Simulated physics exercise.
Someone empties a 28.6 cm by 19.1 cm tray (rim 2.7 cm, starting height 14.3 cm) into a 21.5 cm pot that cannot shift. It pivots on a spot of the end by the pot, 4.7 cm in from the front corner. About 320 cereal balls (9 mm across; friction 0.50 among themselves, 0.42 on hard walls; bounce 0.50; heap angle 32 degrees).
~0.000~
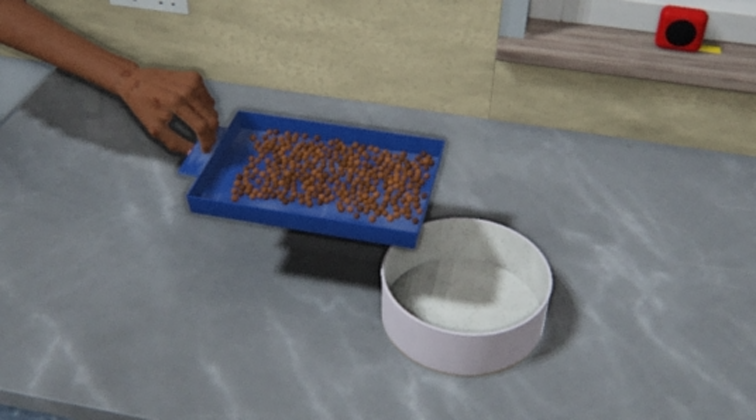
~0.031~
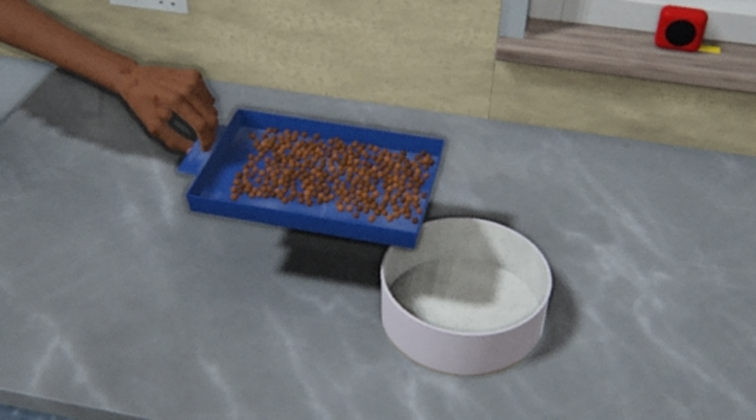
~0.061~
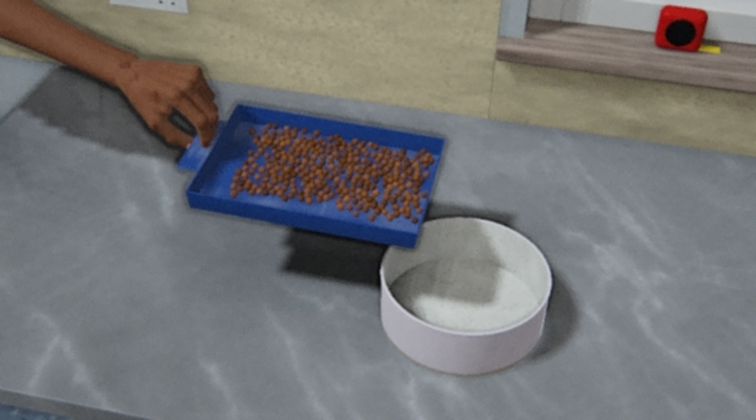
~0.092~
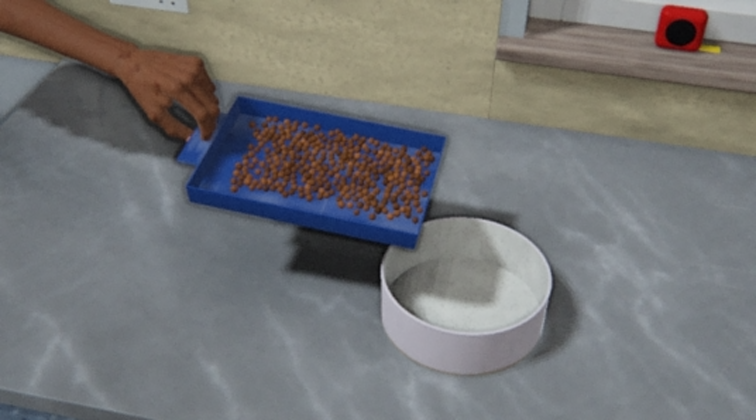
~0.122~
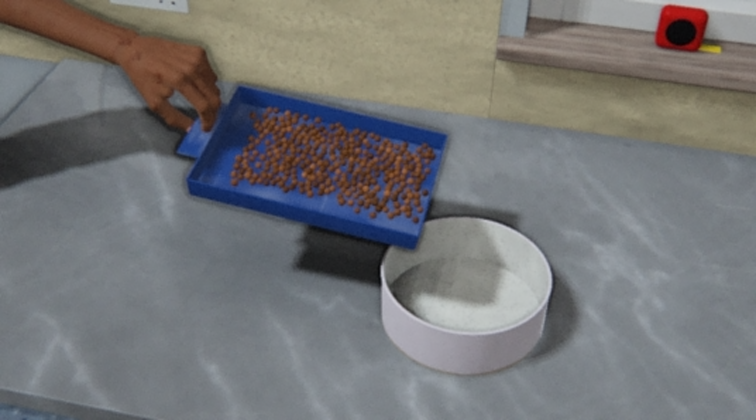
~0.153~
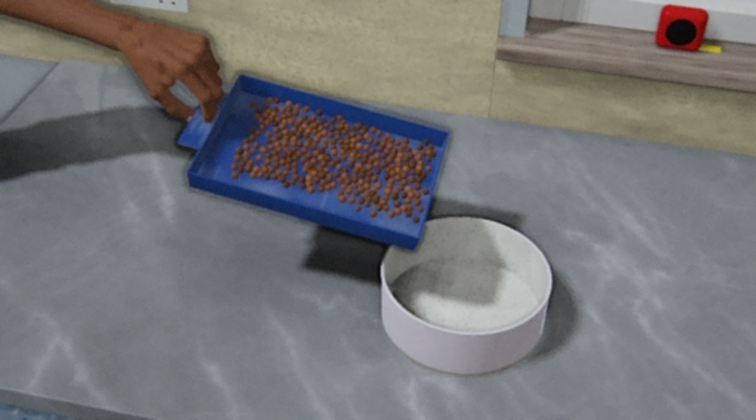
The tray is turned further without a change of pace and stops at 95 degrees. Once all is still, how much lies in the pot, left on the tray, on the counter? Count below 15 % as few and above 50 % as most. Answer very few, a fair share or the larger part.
Pot: The larger part, tray: Very few, counter: Very few.
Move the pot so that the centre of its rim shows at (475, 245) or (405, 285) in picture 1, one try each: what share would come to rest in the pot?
About 35 and 95 per cent.
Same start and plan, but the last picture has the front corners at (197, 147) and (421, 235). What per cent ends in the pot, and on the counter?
Pot 95, counter 5.
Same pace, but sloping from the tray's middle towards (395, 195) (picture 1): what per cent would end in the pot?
About 75 per cent.
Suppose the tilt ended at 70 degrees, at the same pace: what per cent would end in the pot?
In that case some 40 per cent.
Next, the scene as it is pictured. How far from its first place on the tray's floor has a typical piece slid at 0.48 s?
About 6 cm.
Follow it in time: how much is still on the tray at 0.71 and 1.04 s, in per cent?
About 90, 20.
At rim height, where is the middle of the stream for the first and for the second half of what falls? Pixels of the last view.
At about (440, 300), then at (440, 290).
After 0.48 s, tilt 52 degrees; the tray holds 100 %, the pot 0 %.
After 0.71 s, tilt 80 degrees; the tray holds 90 %, the pot 5 %.
After 1.04 s, tilt 95 degrees; the tray holds 20 %, the pot 75 %.
By 1.9 s all is still; pot 95 %, tray 5 %, counter 0 %.
